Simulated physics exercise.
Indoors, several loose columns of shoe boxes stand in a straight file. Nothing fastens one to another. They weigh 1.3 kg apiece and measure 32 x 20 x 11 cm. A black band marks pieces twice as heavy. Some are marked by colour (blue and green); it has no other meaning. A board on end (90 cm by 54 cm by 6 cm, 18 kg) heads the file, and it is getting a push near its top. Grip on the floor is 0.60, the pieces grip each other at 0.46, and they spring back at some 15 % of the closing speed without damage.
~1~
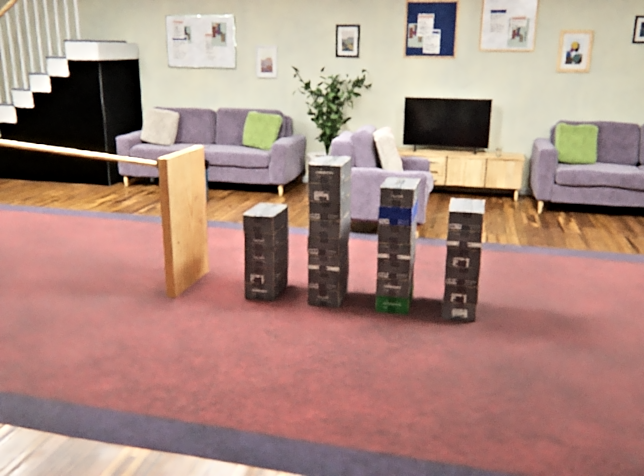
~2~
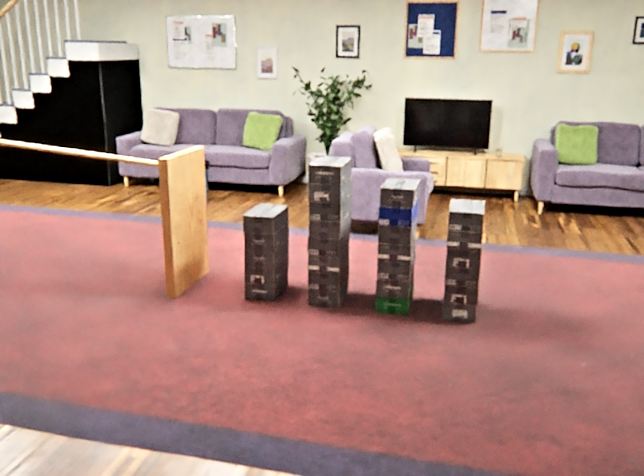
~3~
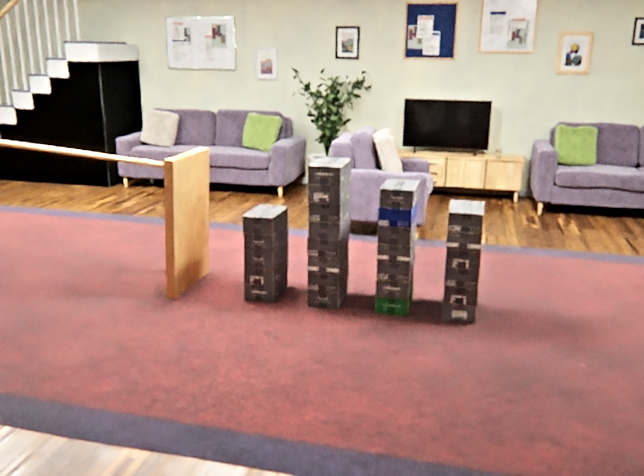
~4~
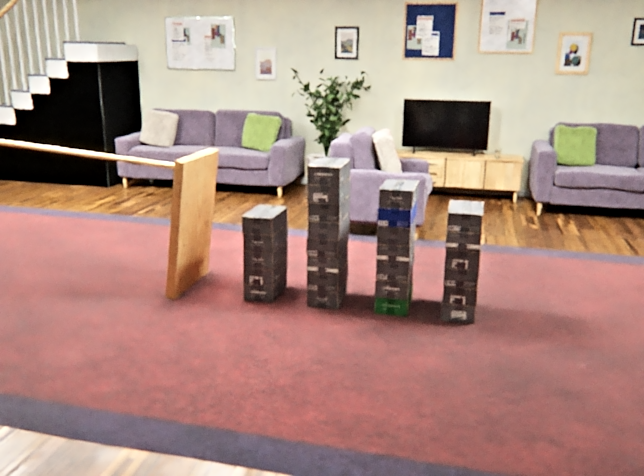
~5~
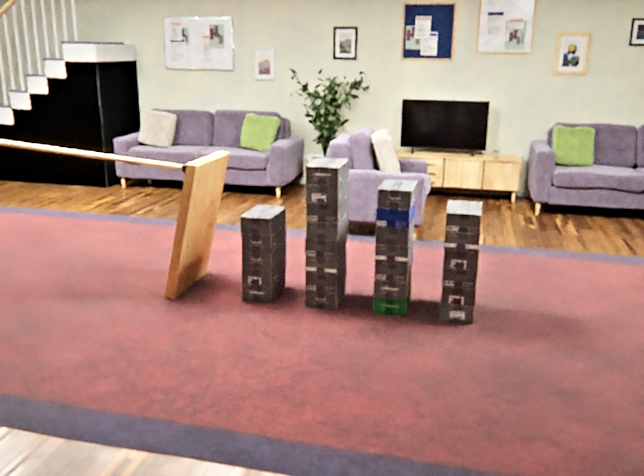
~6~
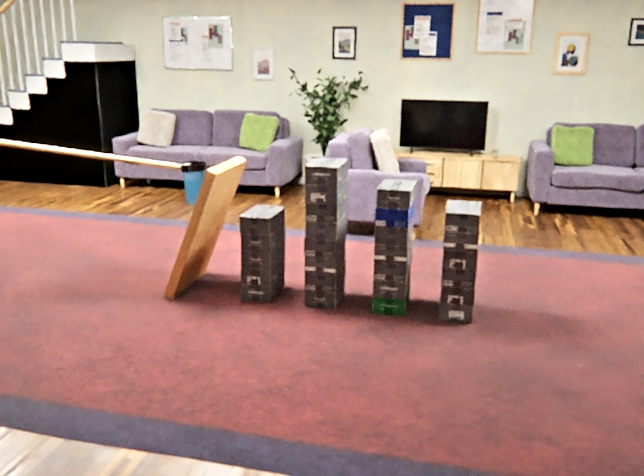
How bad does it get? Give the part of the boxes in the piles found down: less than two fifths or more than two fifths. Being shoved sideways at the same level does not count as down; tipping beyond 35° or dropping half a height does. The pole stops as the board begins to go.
Ending down: Upwards of two fifths.
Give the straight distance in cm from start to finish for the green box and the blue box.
About: Green 10, blue 90.
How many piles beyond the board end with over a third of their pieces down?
4 in all.
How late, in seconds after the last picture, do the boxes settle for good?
Near 3.0 s.
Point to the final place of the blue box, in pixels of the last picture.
Around (518, 294).
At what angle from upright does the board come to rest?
About 70°.
Then, 0.60 s later than the last frame, board 60° from upright; 4 of the 26 boxes down.
Then, 1.44 s later than the last frame, board 68° from upright; 10 of the 26 boxes down; blue box tilted 23°; green box tilted 23°.
Then, 2.10 s later than the last frame, board 68° from upright; 25 of the 26 boxes down; blue box tilted 63°, 33 cm lower; green box tilted 44°.
When it is over, board 68° from upright; 25 of the 26 boxes down; blue box tilted 51°, 46 cm lower; green box tilted 44°. That is 96 per cent. In pixels of the last frame, middles, blue box near (518, 294), green box near (403, 291).
